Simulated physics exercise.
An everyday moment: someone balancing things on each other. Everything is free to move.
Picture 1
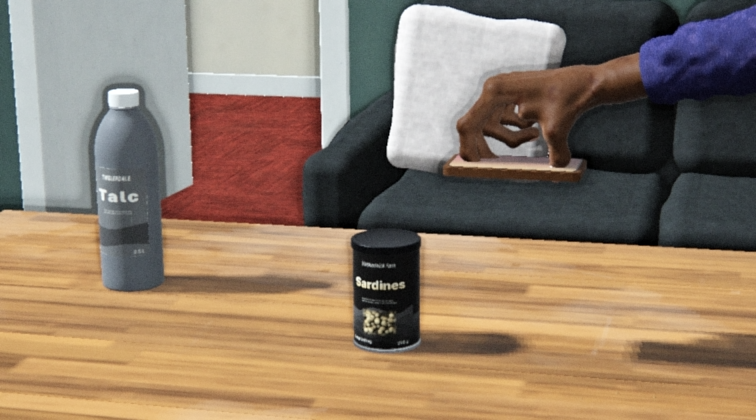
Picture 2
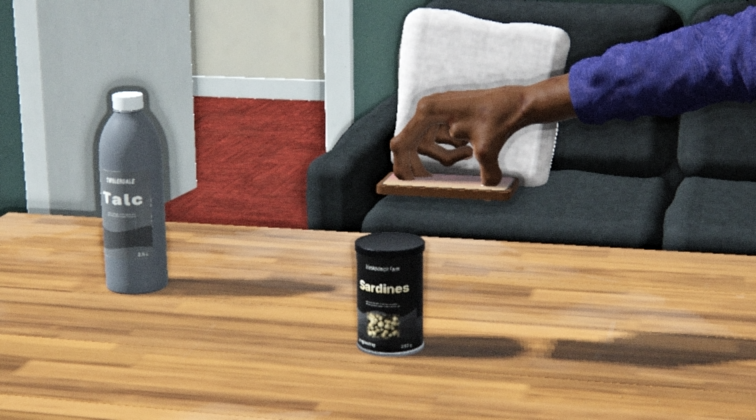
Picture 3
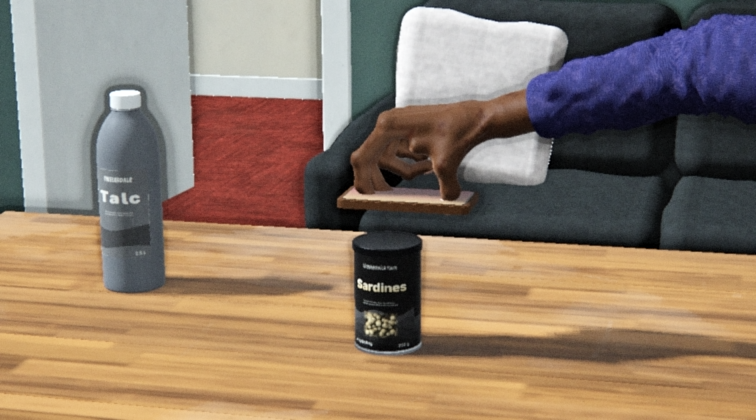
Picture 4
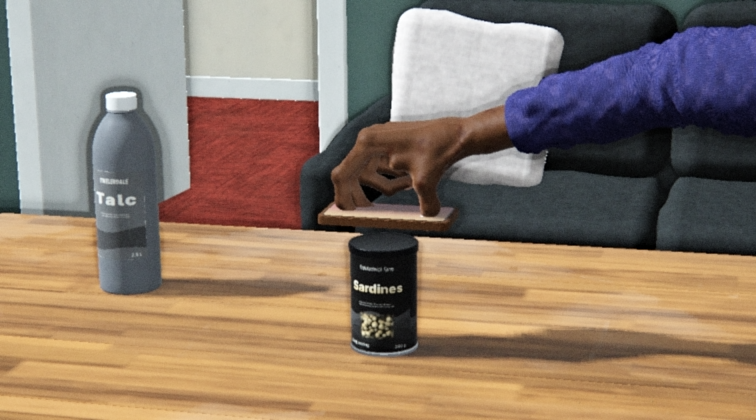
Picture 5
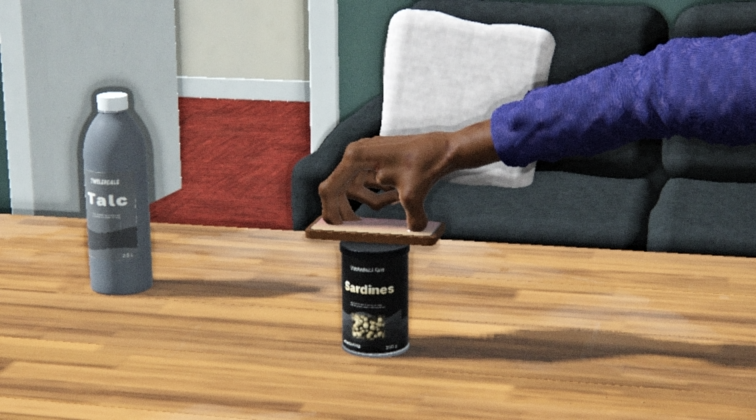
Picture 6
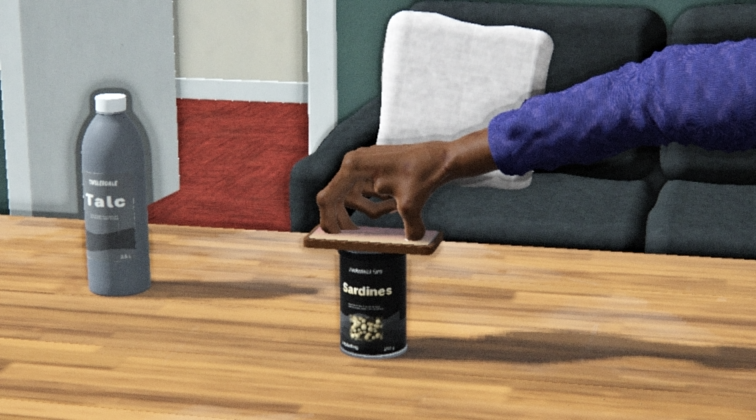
A hand moves a flat brown phone left and lowers it onto a black sardines tin.
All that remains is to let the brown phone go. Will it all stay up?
It holds.
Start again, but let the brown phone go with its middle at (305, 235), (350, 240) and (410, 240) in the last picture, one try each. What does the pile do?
First, it gives way; second, it holds; third, it gives way.
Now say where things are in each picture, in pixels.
The first frame shows still above its spot; brown phone (515, 167); black tin (386, 291).
The second frame shows still above its spot; brown phone (449, 185); black tin (390, 294).
The third frame shows still above its spot; brown phone (409, 200); black tin (388, 293).
The fourth frame shows still above its spot; brown phone (389, 216); black tin (384, 294).
The fifth frame shows still above its spot; brown phone (376, 230); black tin (375, 295).
The sixth frame shows set down, still held; brown phone (374, 239); black tin (373, 297).
Then, 0.70 s after the last picture, nothing has stirred.
Then, 1.60 s after the last picture, brown phone resting near (374, 240).
At rest, all 3 in place. Seen from the same camera at the end, brown phone near (374, 240). The pile keeps its balance.
